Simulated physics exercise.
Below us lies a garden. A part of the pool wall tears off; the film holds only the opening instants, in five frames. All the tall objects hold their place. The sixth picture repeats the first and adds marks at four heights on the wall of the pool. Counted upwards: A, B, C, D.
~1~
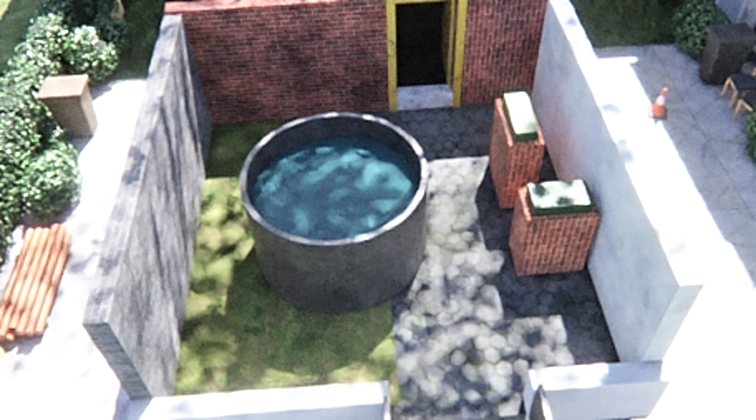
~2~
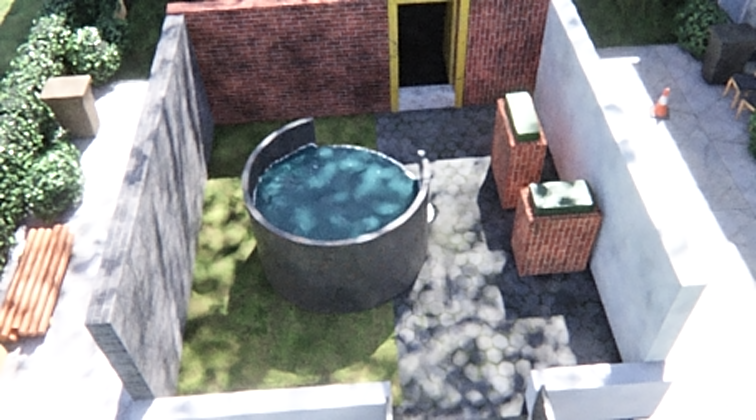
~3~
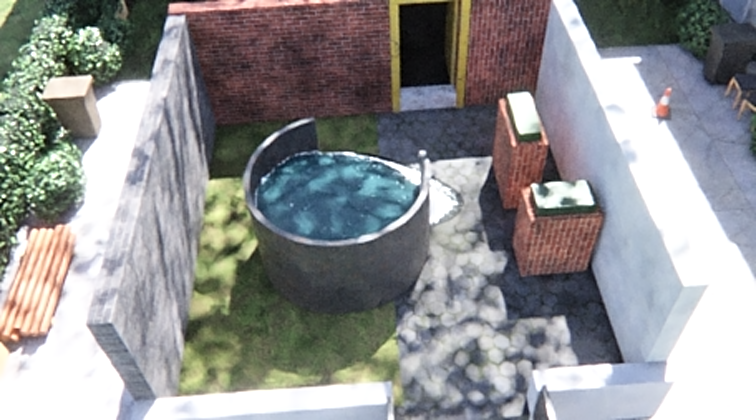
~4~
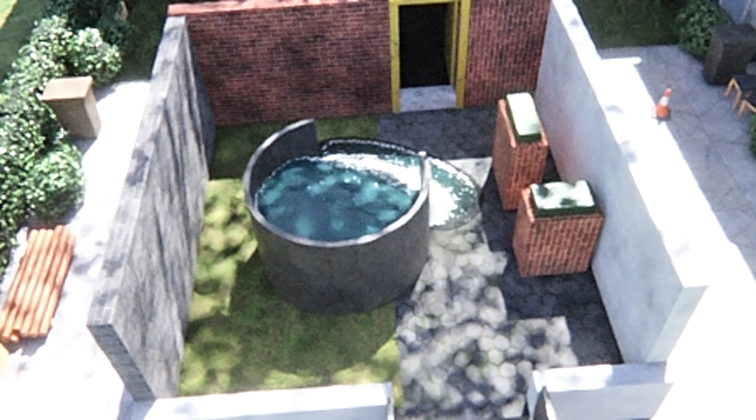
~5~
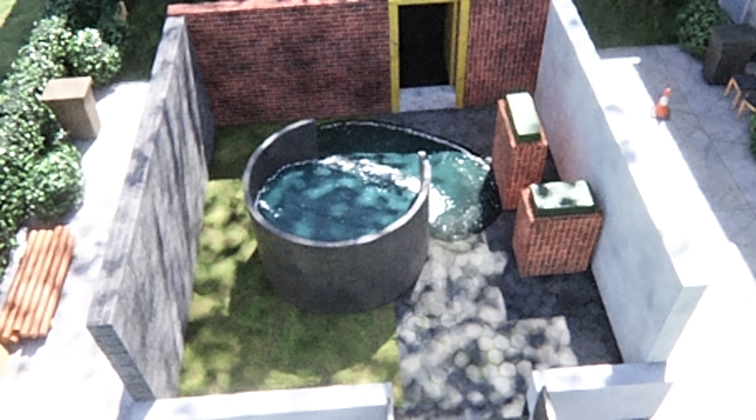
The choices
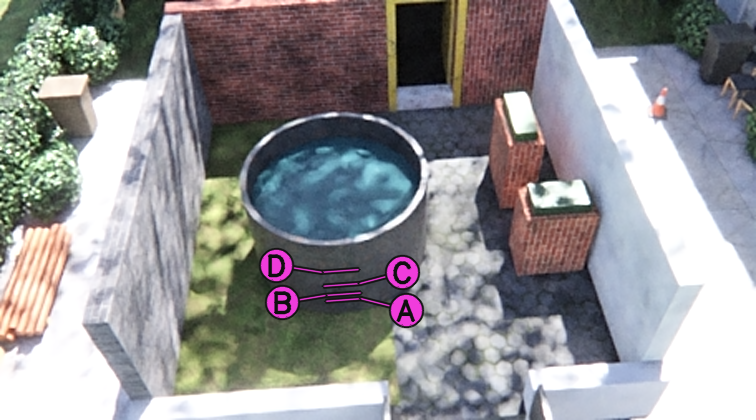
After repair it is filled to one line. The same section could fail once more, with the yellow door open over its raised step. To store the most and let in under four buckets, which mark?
Choose C.
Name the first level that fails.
D it is.
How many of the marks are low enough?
Three of the four.
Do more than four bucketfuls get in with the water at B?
No, that is safe.
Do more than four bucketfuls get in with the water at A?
No.
On the marked copy, A at (343, 299); B at (342, 294); C at (341, 284); D at (340, 270); from the bottom up A, B, C, D.
For level A, nothing gets over.
For level B, nothing gets over.
For level C, a splash gets over, under a bucket.
For level D, about 8 bucketfuls get in.
